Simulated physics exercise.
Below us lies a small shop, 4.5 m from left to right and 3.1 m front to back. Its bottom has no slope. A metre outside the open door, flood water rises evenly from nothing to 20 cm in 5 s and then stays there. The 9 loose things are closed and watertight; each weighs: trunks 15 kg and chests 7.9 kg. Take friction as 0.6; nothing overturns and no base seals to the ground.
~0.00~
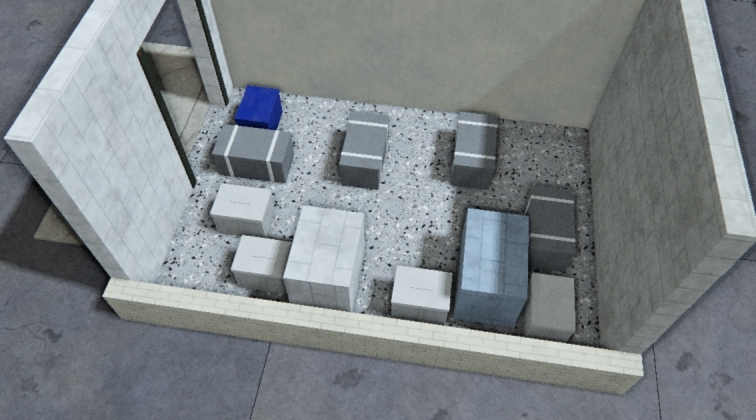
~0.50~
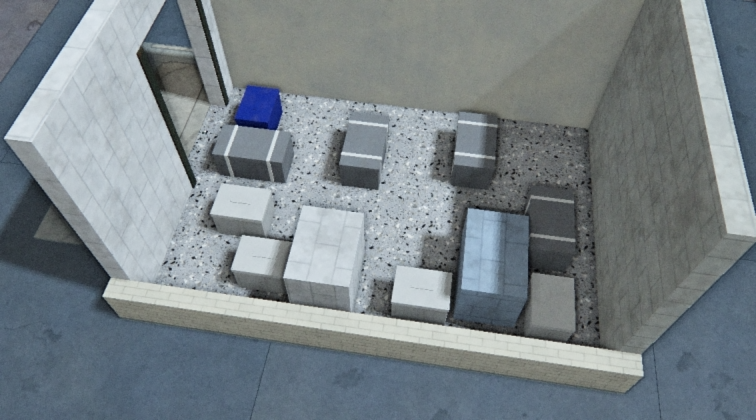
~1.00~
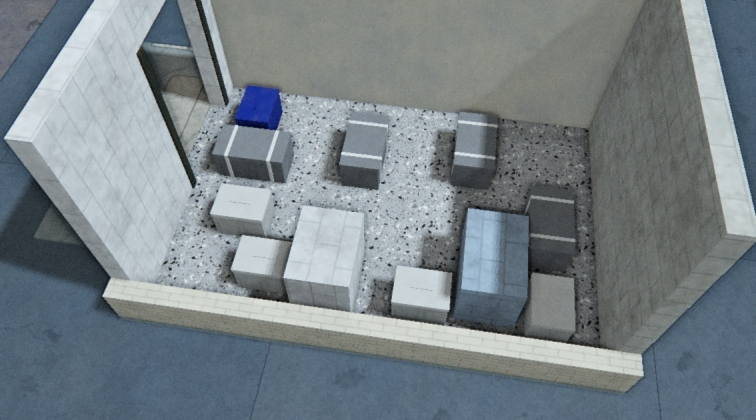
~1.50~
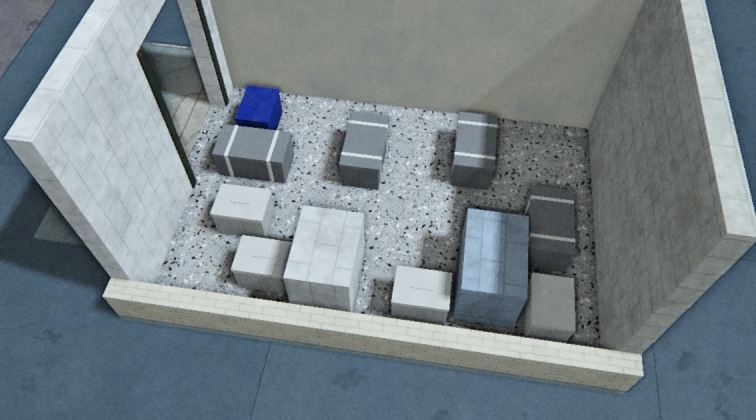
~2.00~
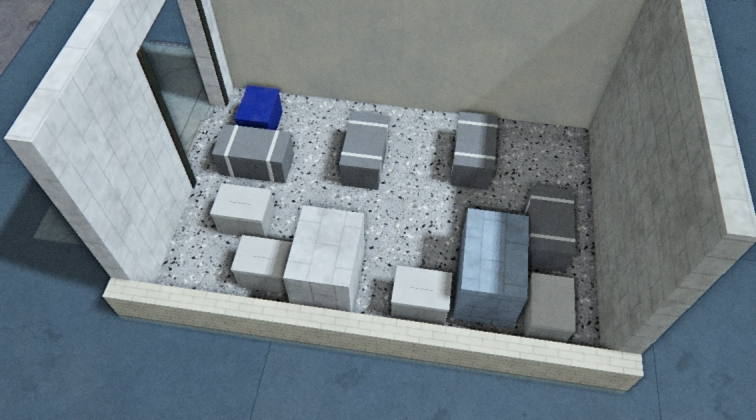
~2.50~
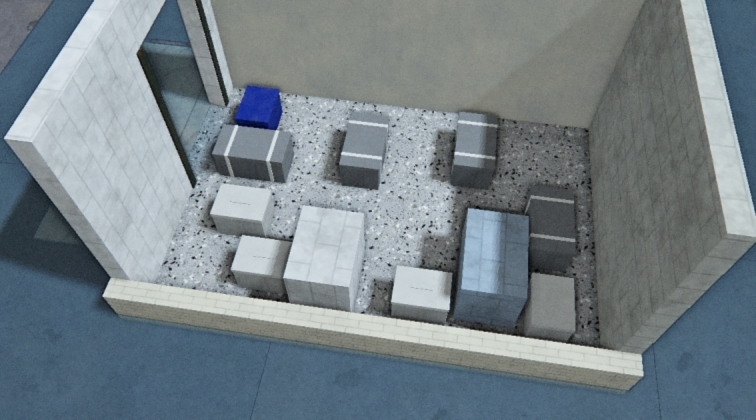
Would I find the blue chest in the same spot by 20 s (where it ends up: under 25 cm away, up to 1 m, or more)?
The blue chest ends far away.
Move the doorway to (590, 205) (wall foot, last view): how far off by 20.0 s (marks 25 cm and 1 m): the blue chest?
In that case the blue chest travels far.
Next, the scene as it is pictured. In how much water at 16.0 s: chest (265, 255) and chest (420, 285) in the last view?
Roughly 8 and 15 cm.
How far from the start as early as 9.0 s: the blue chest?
Roughly 350 cm by then.
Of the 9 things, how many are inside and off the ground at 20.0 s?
9 of them.
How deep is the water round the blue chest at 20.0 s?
Roughly 21 cm.
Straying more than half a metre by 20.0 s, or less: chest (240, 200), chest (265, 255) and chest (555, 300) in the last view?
In that order: Over, past it, short of it.
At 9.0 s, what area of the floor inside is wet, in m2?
Some 13 m2.
After 4.0 s the blue chest is near (301, 96), 0.5 m from its start, aground; 0 afloat.
After 9.0 s the blue chest is near (566, 119), 3.6 m from its start, afloat; 7 afloat.
After 16.0 s the blue chest is near (493, 154), 2.8 m from its start, afloat; 9 afloat.
After 20.0 s the blue chest is near (540, 115), 3.3 m from its start, afloat; 9 afloat.
